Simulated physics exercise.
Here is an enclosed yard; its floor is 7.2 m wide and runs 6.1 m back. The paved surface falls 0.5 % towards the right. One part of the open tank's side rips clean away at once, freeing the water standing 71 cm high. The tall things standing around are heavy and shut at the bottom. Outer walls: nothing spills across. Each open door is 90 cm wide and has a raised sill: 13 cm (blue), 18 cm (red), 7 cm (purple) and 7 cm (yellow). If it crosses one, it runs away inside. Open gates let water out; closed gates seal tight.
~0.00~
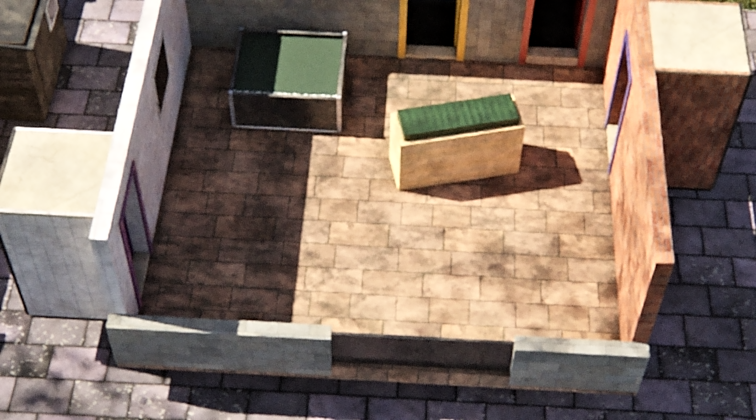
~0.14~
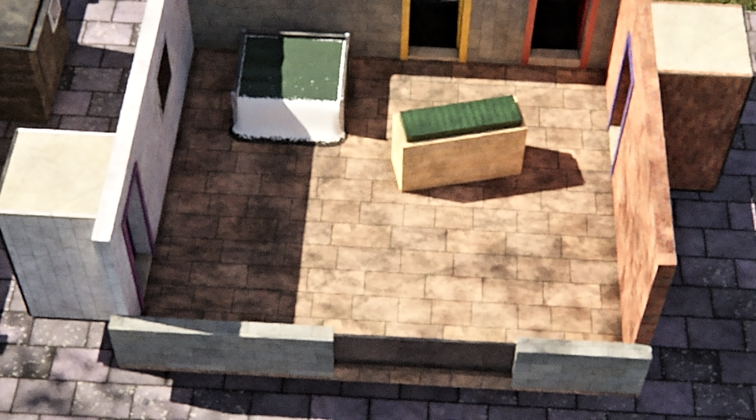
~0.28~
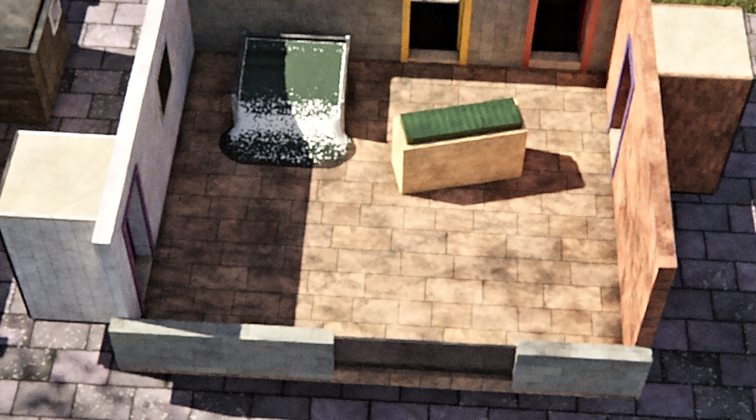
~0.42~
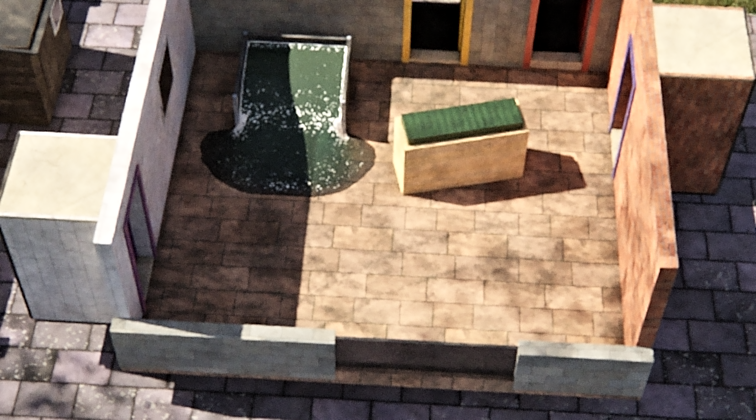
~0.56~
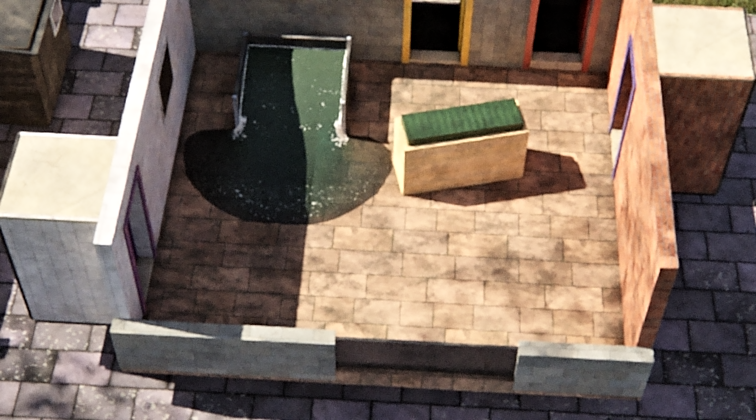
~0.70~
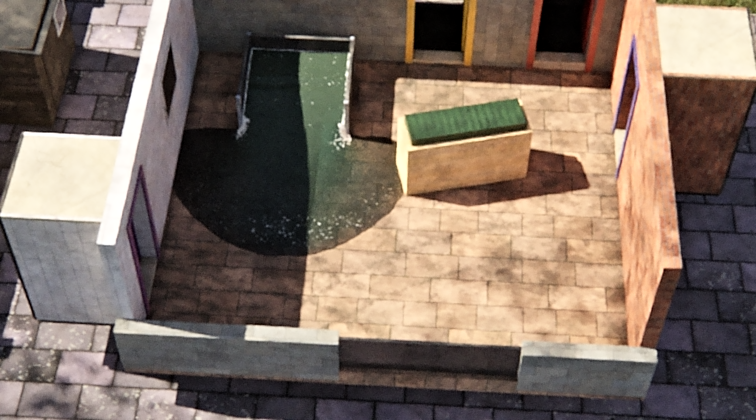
At the start, dark green water stands still in an open tank at the back left of a walled, paved yard. The tank's front side gives way and water drops out in a white, foamy sheet, then spreads across the floor in a widening dark fan, reaching the block with the green top.
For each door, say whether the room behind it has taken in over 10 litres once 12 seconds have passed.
The blue door: Not over, the red door: Not over, the purple door: Over, the yellow door: Not over.
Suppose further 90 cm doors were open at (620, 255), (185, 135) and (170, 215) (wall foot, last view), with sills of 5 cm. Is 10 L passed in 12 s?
So, in the order given, it's beyond the mark, then shy of the mark, then beyond the mark.
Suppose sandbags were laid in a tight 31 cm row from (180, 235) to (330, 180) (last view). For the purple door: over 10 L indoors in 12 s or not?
Next, purple ends up on the low side.
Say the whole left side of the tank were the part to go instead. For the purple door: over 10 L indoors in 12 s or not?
In that case, purple door: Less than that.
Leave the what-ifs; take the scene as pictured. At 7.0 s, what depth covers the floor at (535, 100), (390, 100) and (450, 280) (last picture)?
Around 0 cm, 0 cm and 4 cm, in the order given.
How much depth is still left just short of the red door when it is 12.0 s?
About 8.0 cm deep.
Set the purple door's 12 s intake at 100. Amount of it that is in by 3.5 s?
It comes to about 40 per cent.
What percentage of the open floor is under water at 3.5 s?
Covered: Roughly 55 %.
After 1.4 s water covers 40 % of the floor and is deepest (26 cm) near (263, 353); blue door not reached, red door not reached, purple door 5 cm at the sill, 0 L in, yellow door not reached.
After 2.2 s water covers 45 % of the floor and is deepest (37 cm) near (154, 346); blue door not reached, red door not reached, purple door 10 cm at the sill, 1 L in, yellow door not reached.
After 3.5 s water covers 55 % of the floor and is deepest (18 cm) near (150, 305); blue door not reached, red door not reached, purple door 14 cm at the sill, 21 L in, yellow door not reached.
After 7.0 s water covers 80 % of the floor and is deepest (12 cm) near (607, 372); blue door 4 cm at the sill, 0 L in, red door not reached, purple door 4 cm at the sill, 50 L in, yellow door not reached.
After 12.0 s water covers 95 % of the floor and is deepest (9 cm) near (602, 85); blue door 5 cm at the sill, 0 L in, red door 8 cm at the sill, 0 L in, purple door 1 cm at the sill, 50 L in, yellow door 5 cm at the sill, 0 L in.
